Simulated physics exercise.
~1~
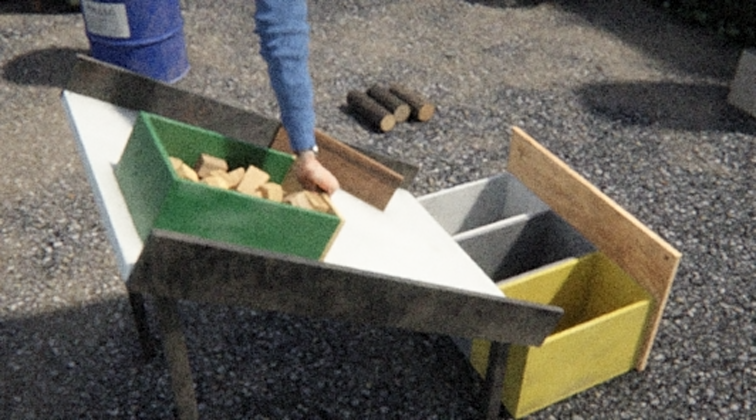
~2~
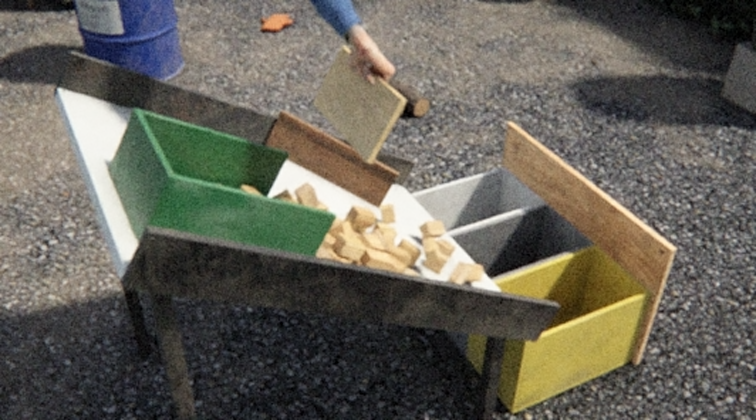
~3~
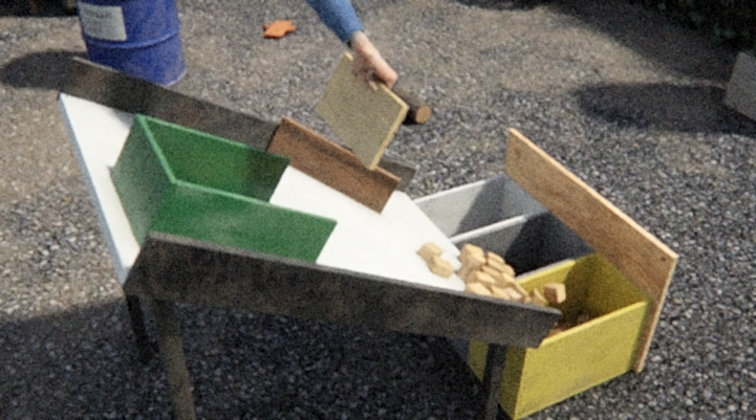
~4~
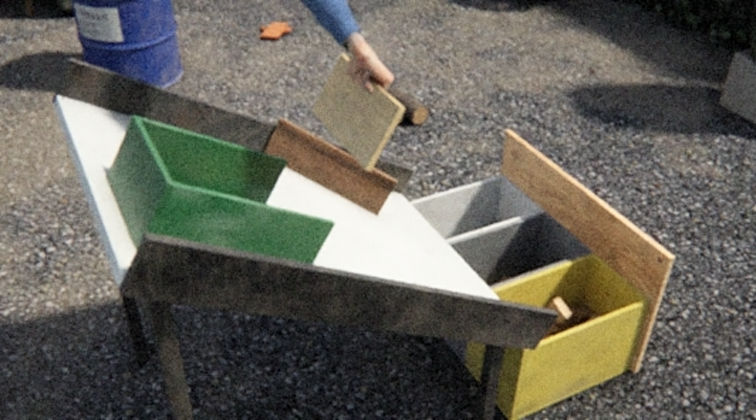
At the start, a heap of small wooden blocks sits in a green pen on a sloping white table, while a hand reaches down to the pen's lower side. The hand then holds a flat board up and clear, and the blocks spill out in a loose crowd down the slope. They slide toward the lower right, bunching near the dark edge rail above the grey and yellow tubs. The last of them drop off the lower end, and the slope is left bare. The hand still holds the board aloft, and some blocks show inside the yellow tub.
